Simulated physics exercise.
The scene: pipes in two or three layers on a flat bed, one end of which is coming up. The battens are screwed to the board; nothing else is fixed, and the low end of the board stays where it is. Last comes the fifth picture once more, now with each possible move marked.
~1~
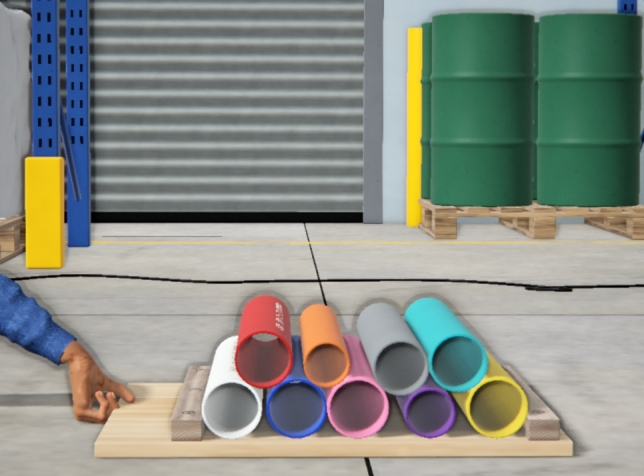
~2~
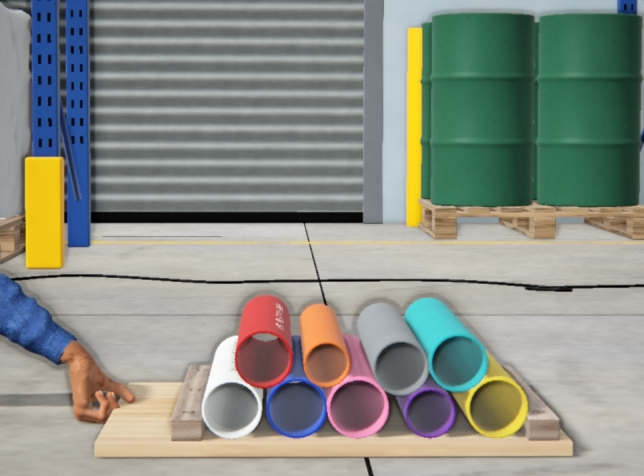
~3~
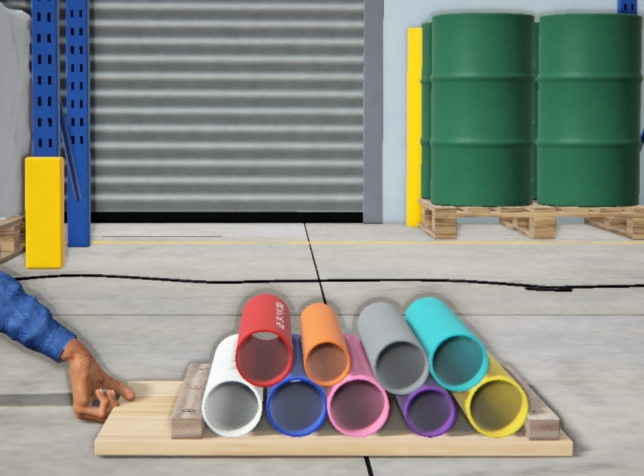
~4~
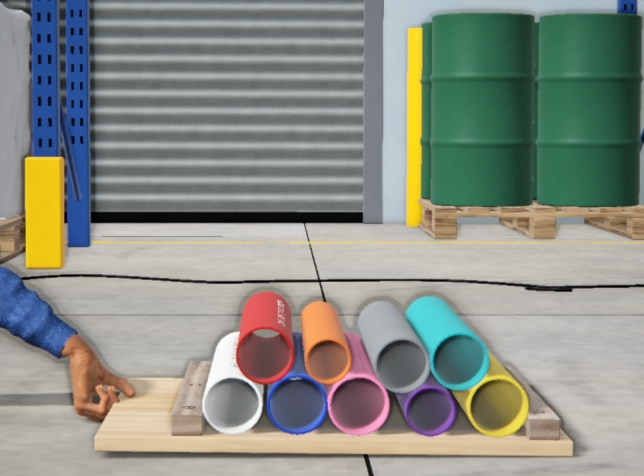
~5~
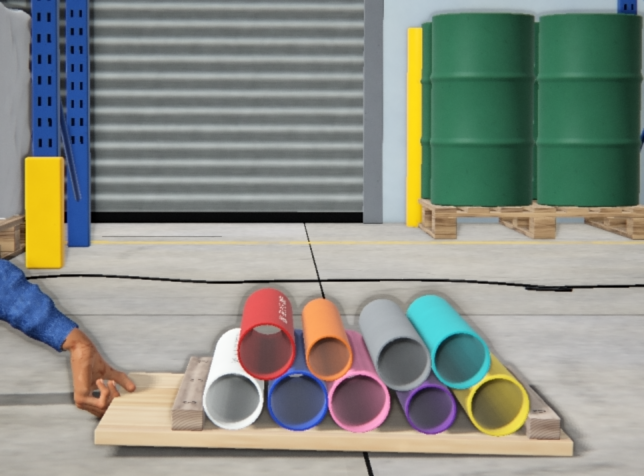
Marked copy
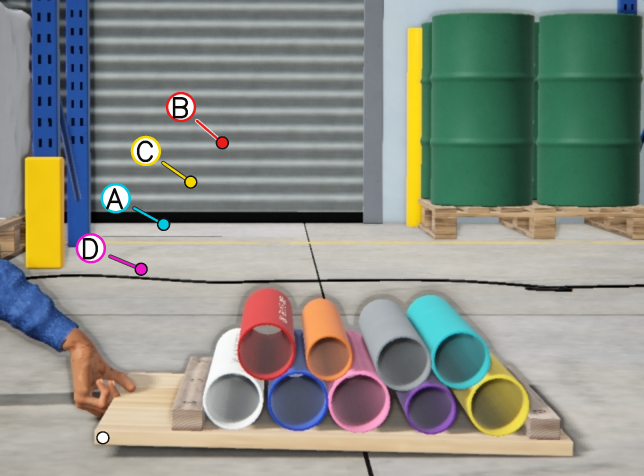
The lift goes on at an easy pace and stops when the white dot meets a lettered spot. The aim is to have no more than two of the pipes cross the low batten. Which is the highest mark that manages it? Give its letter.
It can be raised to A.
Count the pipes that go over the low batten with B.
The count is four.
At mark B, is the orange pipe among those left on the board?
No.
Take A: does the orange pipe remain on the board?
Yes.
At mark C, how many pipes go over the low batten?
With C, four.
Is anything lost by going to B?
Yes.
On the copy, A at (164, 224); B at (222, 143); C at (191, 182); D at (141, 269); the white dot at (103, 438).
On A. First, board at 17°.
Then, board at 29°.
Finally, board at 29°, two over the low batten (grey, turquoise).
By contrast, B four over the low batten (grey, orange, red, turquoise); C four over the low batten (grey, orange, red, turquoise); D two over the low batten (grey, turquoise).
